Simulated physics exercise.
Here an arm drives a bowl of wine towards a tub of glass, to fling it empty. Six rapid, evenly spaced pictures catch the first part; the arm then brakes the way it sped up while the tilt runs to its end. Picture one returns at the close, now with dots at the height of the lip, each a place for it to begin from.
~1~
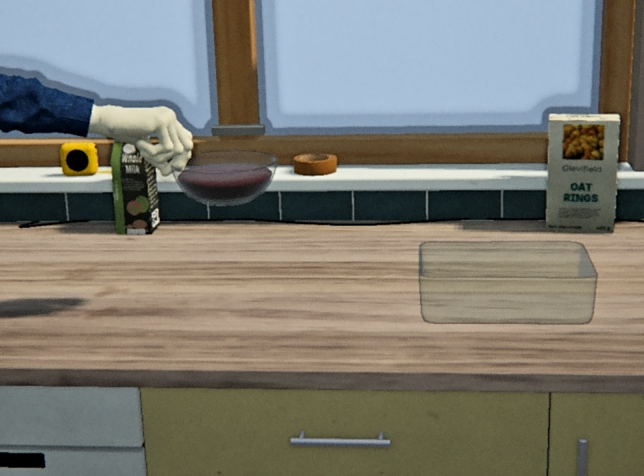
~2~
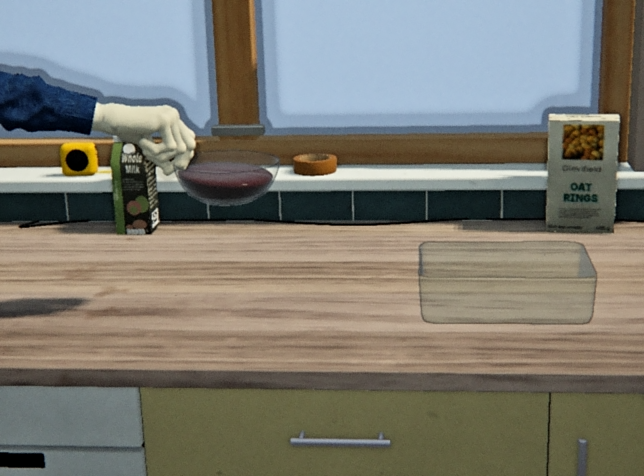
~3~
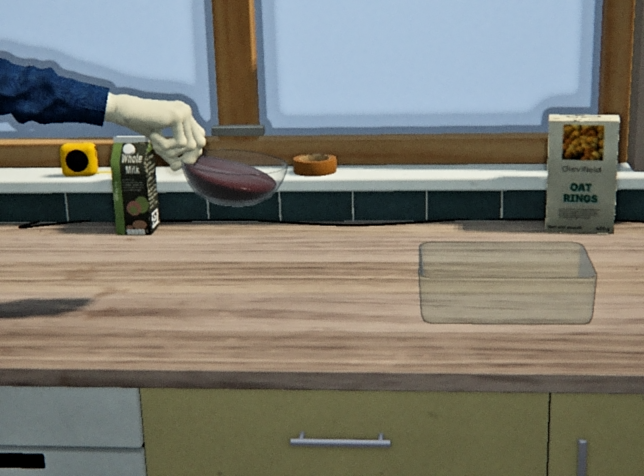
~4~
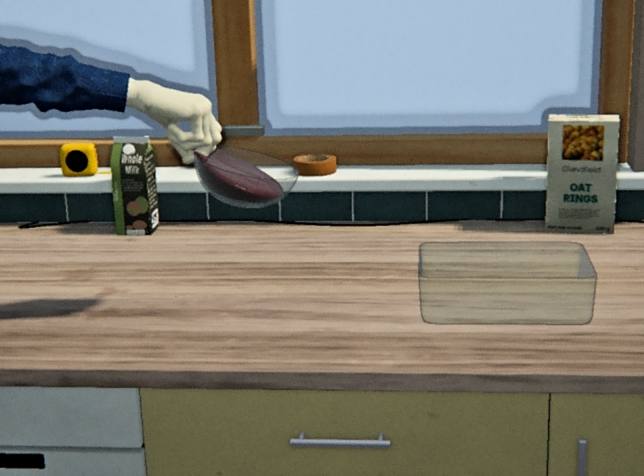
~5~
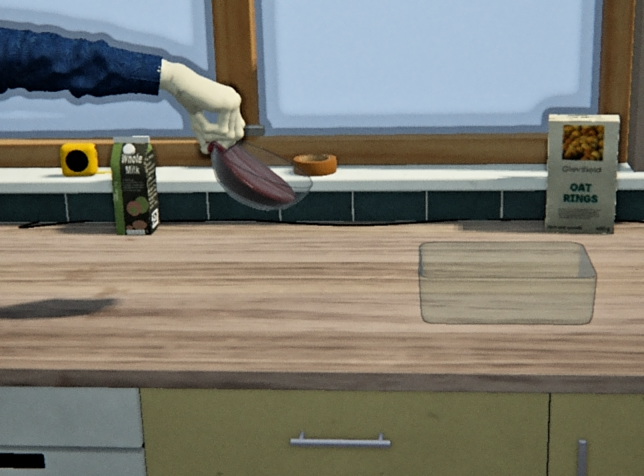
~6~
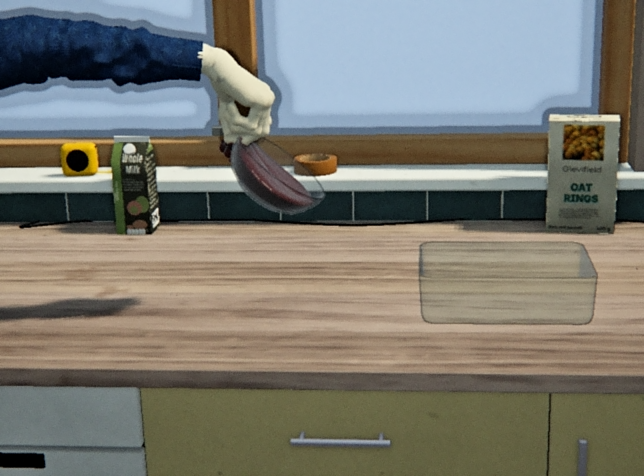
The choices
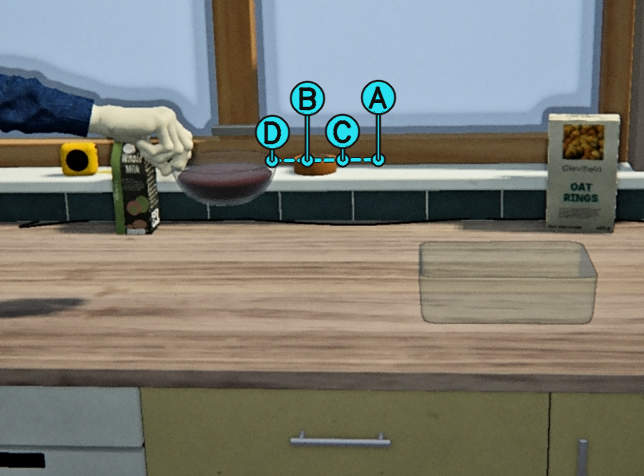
We see a gloved hand holding a clear bowl of dark red liquid above a wooden counter, with a clear tub to the right; the arm moves right while tilting the bowl increasingly, and the liquid shifts toward its lowered rim.
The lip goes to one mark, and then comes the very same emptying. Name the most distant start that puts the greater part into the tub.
Place B.
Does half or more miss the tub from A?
No, not at all.
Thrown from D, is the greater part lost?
Yes, it does.
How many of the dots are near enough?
Three of them.
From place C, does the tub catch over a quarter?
Yes, it does.
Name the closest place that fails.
Place D.
On the marked copy, A at (378, 159); B at (307, 160); C at (342, 159); D at (272, 160).
If A is chosen, about 67 % lands in the tub, 7 % falls short and 26 % goes beside or beyond.
If B is chosen, about 66 % lands in the tub, 21 % falls short and 13 % goes beside or beyond.
If C is chosen, about 75 % lands in the tub, 7 % falls short and 18 % goes beside or beyond.
If D is chosen, about 18 % lands in the tub, 75 % falls short and 7 % goes beside or beyond.
